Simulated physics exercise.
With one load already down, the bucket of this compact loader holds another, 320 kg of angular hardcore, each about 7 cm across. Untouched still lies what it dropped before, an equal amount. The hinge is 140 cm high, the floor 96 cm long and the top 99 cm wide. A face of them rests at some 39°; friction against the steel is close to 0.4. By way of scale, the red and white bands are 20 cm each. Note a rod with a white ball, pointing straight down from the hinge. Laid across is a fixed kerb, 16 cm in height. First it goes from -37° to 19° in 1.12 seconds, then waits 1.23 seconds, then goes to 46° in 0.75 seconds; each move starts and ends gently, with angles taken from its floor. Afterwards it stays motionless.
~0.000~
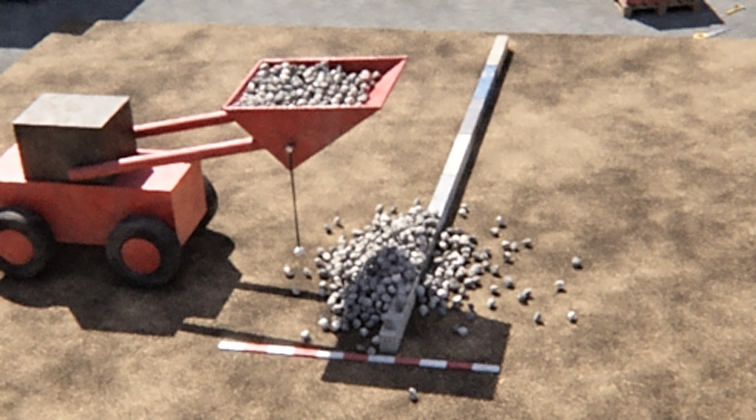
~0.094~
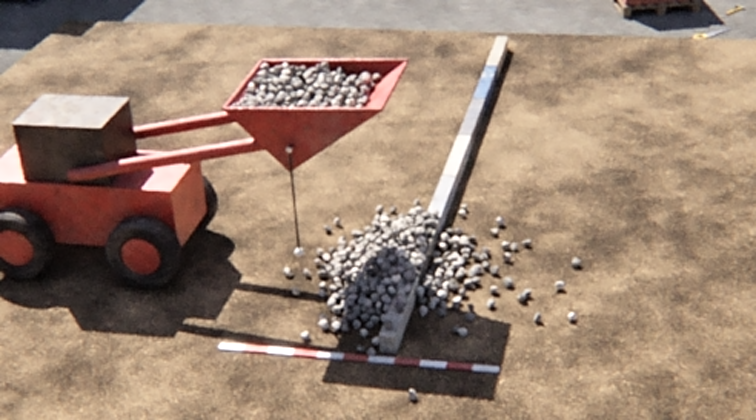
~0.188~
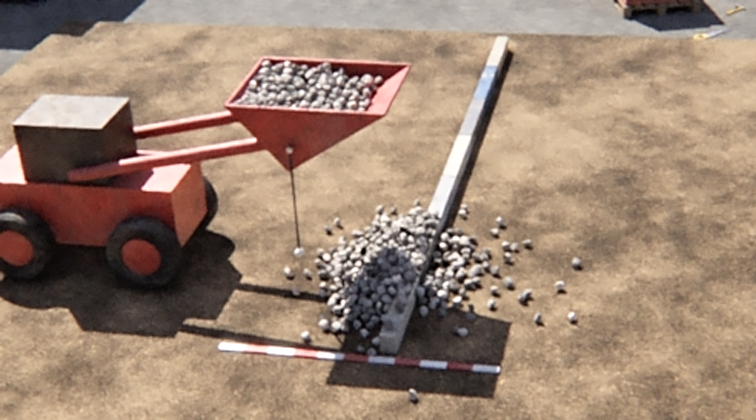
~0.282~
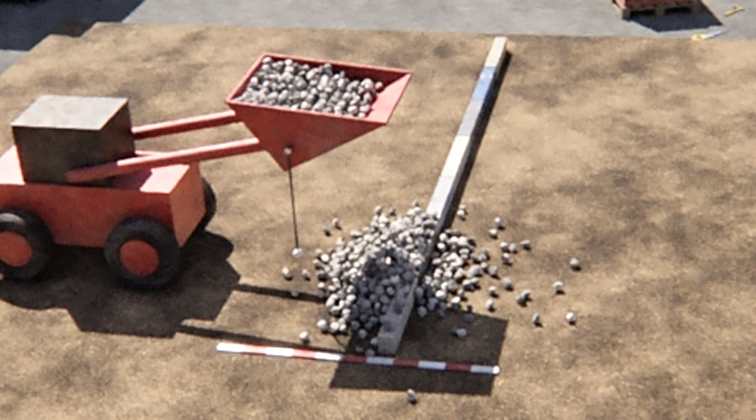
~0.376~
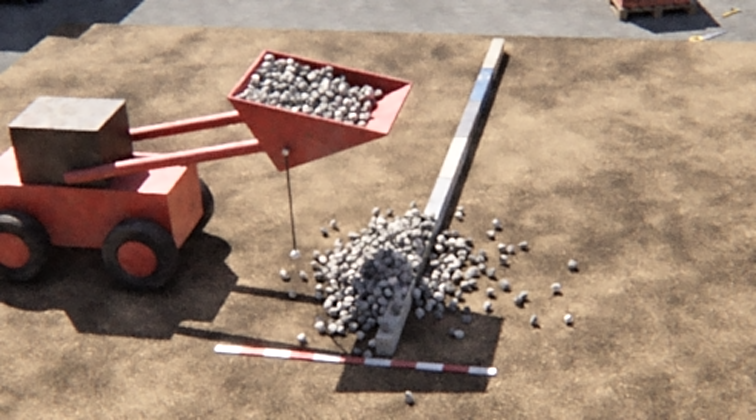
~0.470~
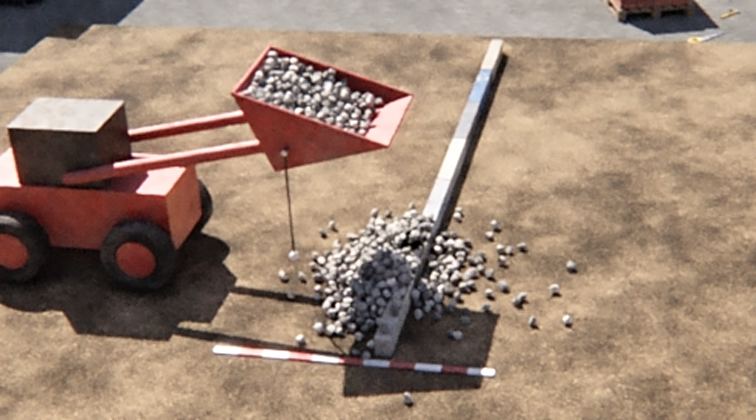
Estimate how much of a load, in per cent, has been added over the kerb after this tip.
Roughly 63 per cent of a load has been added.
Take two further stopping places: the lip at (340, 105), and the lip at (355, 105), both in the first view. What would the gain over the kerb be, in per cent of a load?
Case one about 15 %, case two about 30 %.
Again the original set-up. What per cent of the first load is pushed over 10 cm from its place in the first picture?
Around 5 in a hundred.
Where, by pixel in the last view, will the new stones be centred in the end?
Centre: Approx. (429, 264).
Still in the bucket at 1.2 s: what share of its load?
About 100 percent is still in there.
After 0.8 s the floor is at 10°; in per cent of one load, 100 in the bucket, 85 on this side of the kerb, 15 over the kerb; the foremost stones are at (536, 290).
After 1.2 s the floor is at 19°; in per cent of one load, 100 in the bucket, 85 on this side of the kerb, 15 over the kerb; the foremost stones are at (536, 290).
After 3.5 s the floor is at 46°; in per cent of one load, 0 in the bucket, 128 on this side of the kerb, 72 over the kerb; the foremost stones are at (543, 295).
After 6.1 s the floor is at 46°; in per cent of one load, 0 in the bucket, 122 on this side of the kerb, 78 over the kerb; the foremost stones are at (544, 303). Net gain over the kerb, 63.
